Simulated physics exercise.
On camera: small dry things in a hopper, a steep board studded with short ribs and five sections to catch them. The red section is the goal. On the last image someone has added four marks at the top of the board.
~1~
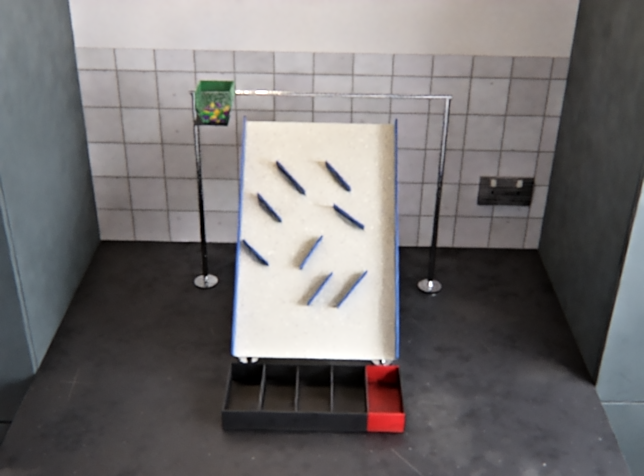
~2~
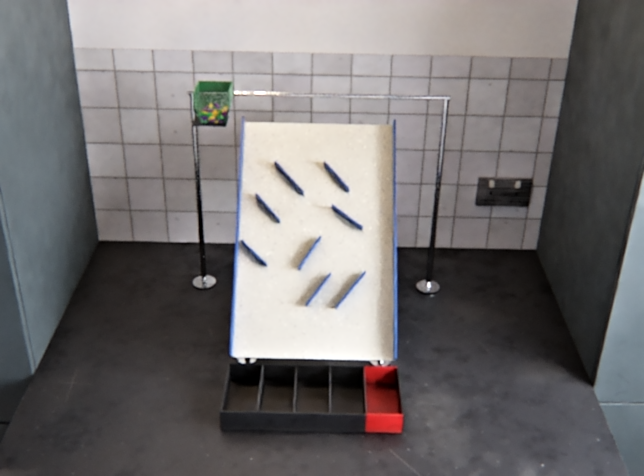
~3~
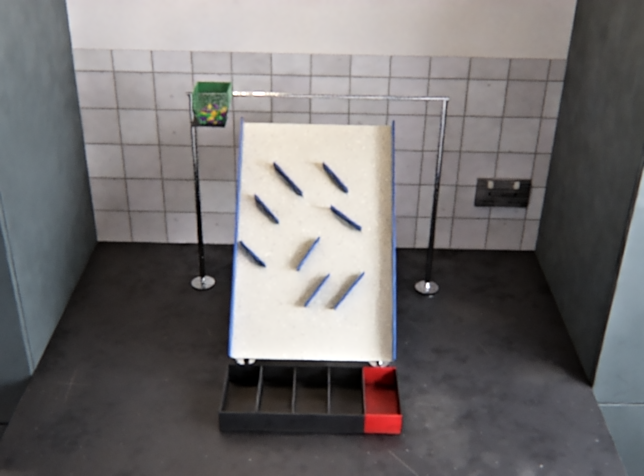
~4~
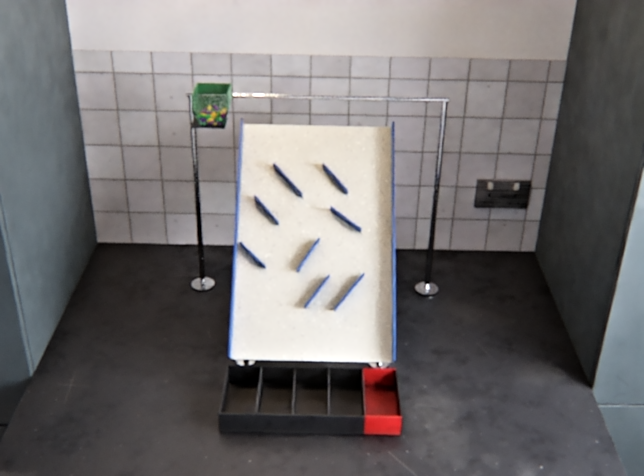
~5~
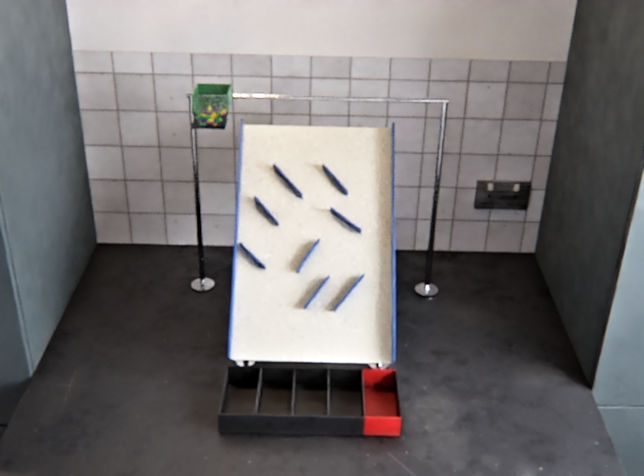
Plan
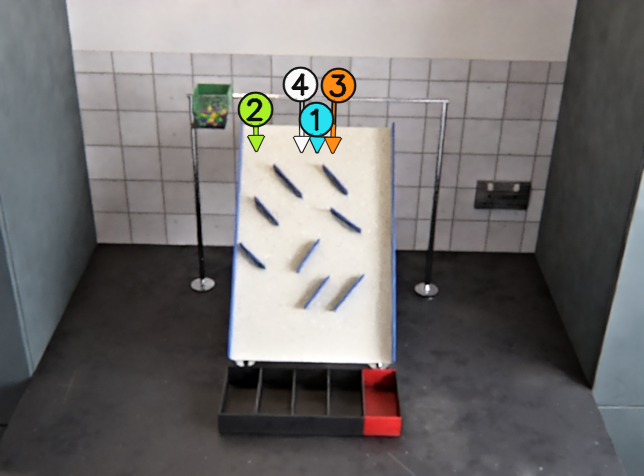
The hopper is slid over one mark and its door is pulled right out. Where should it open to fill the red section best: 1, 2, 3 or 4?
Mark 3 does it best.
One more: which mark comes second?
1 it is.
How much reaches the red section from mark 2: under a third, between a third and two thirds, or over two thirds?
Under a third.
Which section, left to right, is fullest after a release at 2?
The second.
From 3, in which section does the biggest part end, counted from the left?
The fifth.
On the marked copy, mark 1 meets the board at (317, 146); mark 2 meets the board at (256, 145); mark 3 meets the board at (332, 147); mark 4 meets the board at (301, 146).
For mark 1, close to a third in the red section, close to two thirds in other sections.
For mark 2, none at all in the red section, all but a few in other sections.
For mark 3, the bulk in the red section, close to a quarter in other sections, only a few outside the box.
For mark 4, a small share in the red section, all but a few in other sections.
